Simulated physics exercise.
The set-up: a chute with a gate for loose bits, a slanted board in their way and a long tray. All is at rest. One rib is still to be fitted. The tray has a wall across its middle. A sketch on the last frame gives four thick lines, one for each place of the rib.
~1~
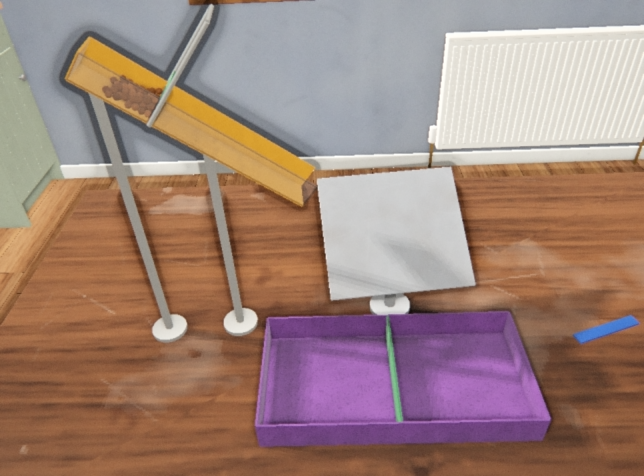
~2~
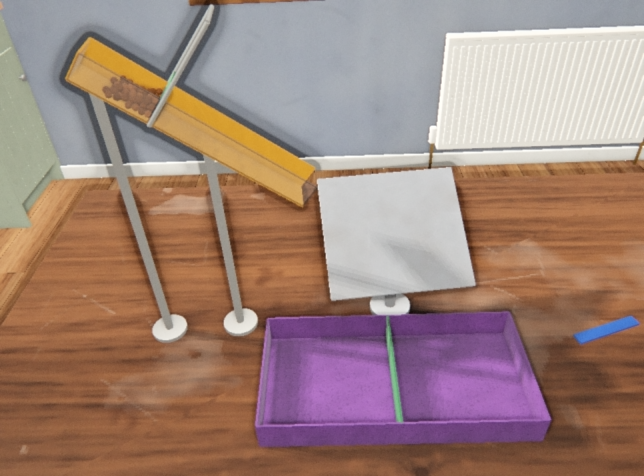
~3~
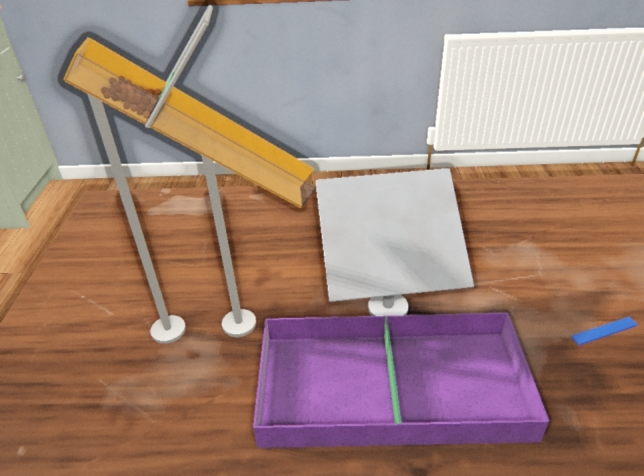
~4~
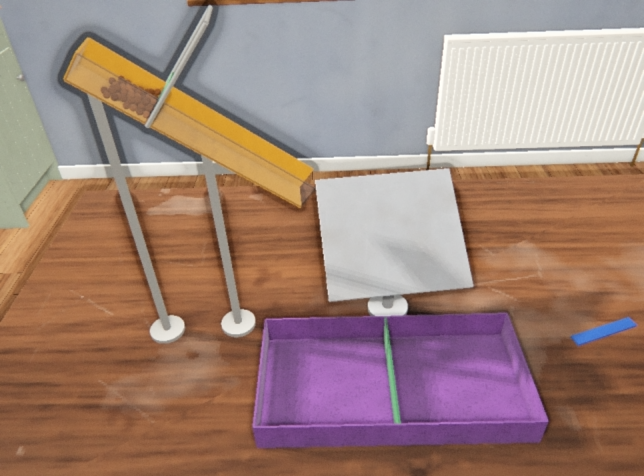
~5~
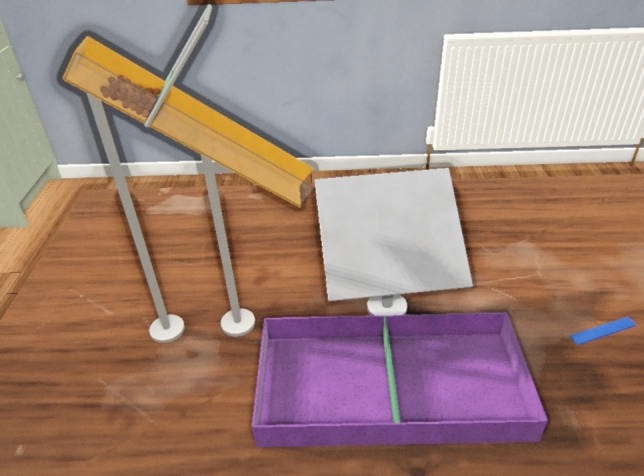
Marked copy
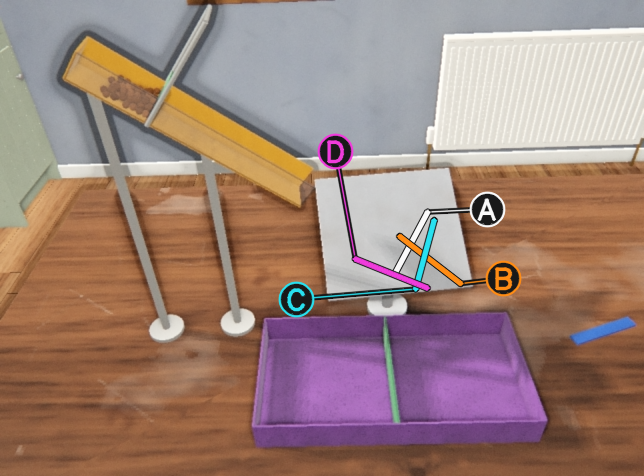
Brown cereal balls sit behind a closed gate near the top of a yellow chute sloping down to the right, and they stay there throughout. Beyond the chute's lip, a slanted grey board stands behind a purple tray divided by a green wall, and nothing visibly moves apart from a very slight shift of the view.
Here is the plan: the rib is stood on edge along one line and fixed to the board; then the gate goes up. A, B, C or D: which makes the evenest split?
A beats the others.
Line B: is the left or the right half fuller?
The right half.
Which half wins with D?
More lands on the right.
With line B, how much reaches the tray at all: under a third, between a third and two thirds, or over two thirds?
It is over two thirds.
On the marked copy, line A from (427, 212) to (394, 273); line B from (399, 236) to (460, 283); line C from (434, 220) to (415, 289); line D from (355, 258) to (427, 288).
With A, of what is caught, about half in the left half, about half in the right.
With B, of what is caught, a small part in the left half, most in the right.
With C, of what is caught, a small part in the left half, most in the right.
With D, of what is caught, a small part in the left half, nearly all in the right.
